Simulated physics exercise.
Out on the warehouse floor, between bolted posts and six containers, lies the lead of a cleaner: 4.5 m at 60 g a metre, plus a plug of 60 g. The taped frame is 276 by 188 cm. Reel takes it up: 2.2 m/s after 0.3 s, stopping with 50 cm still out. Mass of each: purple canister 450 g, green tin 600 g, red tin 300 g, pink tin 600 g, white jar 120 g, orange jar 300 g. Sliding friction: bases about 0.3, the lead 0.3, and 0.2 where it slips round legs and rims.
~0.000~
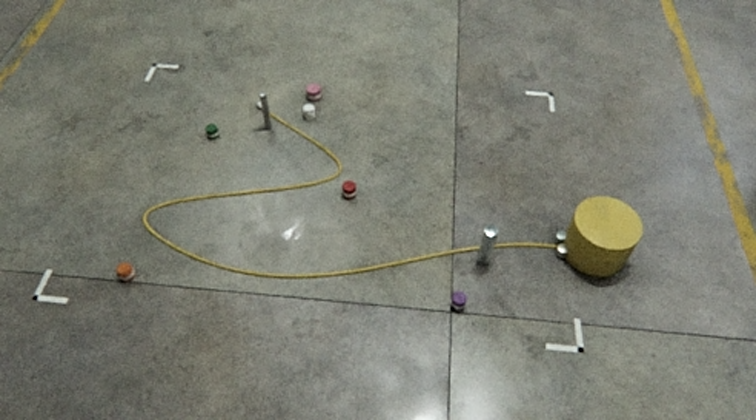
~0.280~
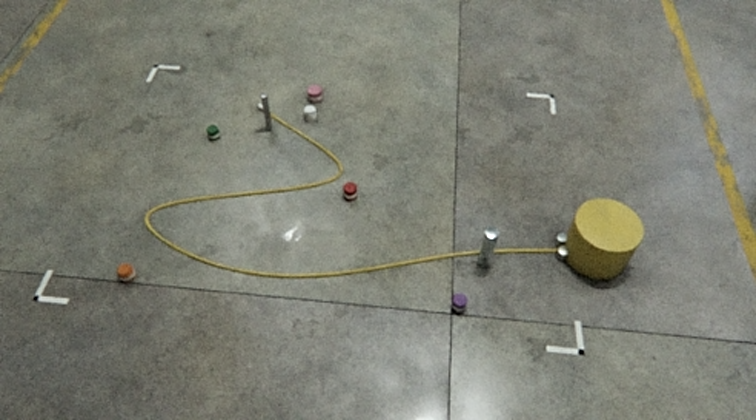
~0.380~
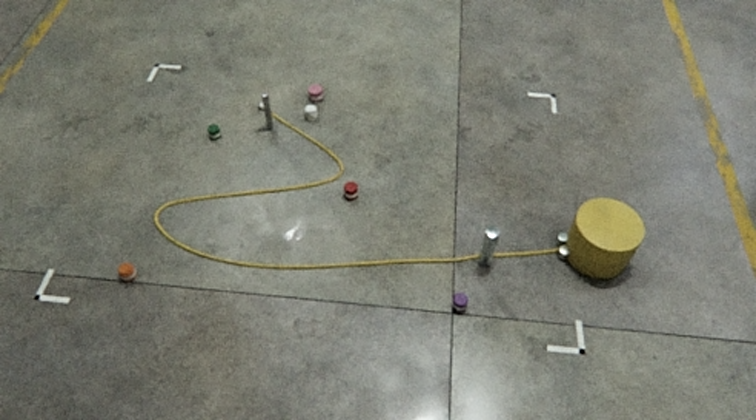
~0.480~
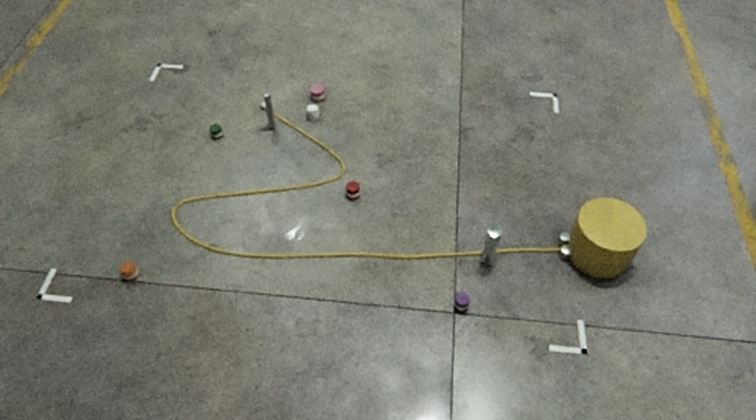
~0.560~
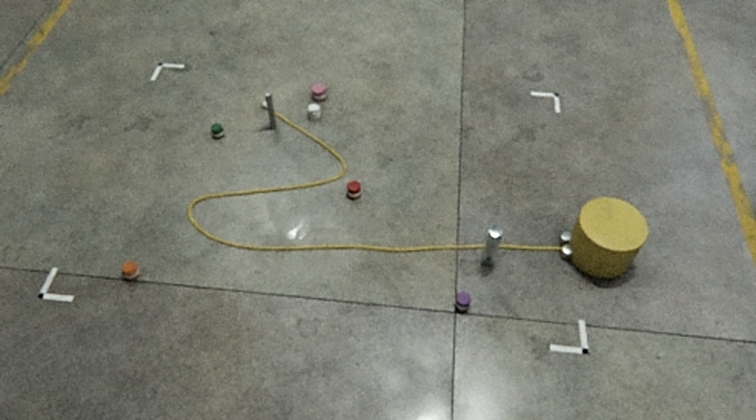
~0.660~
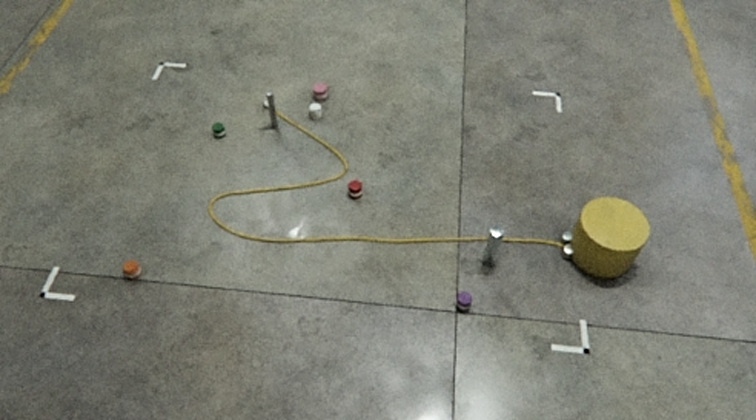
On a concrete warehouse floor, a yellow cord winds past two metal posts and several small coloured containers to a yellow drum on the right, and its wide left-hand loop steadily shrinks rightward while the containers stay put.
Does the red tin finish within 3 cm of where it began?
No, it ends farther off.
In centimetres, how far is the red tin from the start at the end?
Red tin: 15 cm.
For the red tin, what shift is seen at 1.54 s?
The red tin has moved 10 cm.
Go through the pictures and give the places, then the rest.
Red tin (349, 186); posts (263, 94) (492, 230); lead runs through (495, 246) (331, 274) (173, 246) (249, 192) (311, 140), in the first frame.
Lead runs through (500, 251) (176, 248) (312, 141), in the second frame.
Lead runs through (519, 254) (189, 249) (313, 140), in the third frame.
Lead runs through (551, 250) (219, 251) (315, 140), in the fourth frame.
Lead runs through (584, 251) (253, 248) (316, 139), in the fifth frame.
Red tin (355, 185); lead runs through (461, 239) (296, 240) (255, 191) (317, 139), in the sixth frame.
At 1.1 s, plug at (268, 105); nothing else has moved.
At 1.5 s, plug at (315, 155); red tin 12 cm off its start.
At 2.0 s, plug at (475, 296); red tin 14 cm off its start at (372, 171).
At 2.4 s, plug at (592, 201); red tin 14 cm off its start.
At 3.2 s, plug at (558, 240); red tin 14 cm off its start at (372, 171).
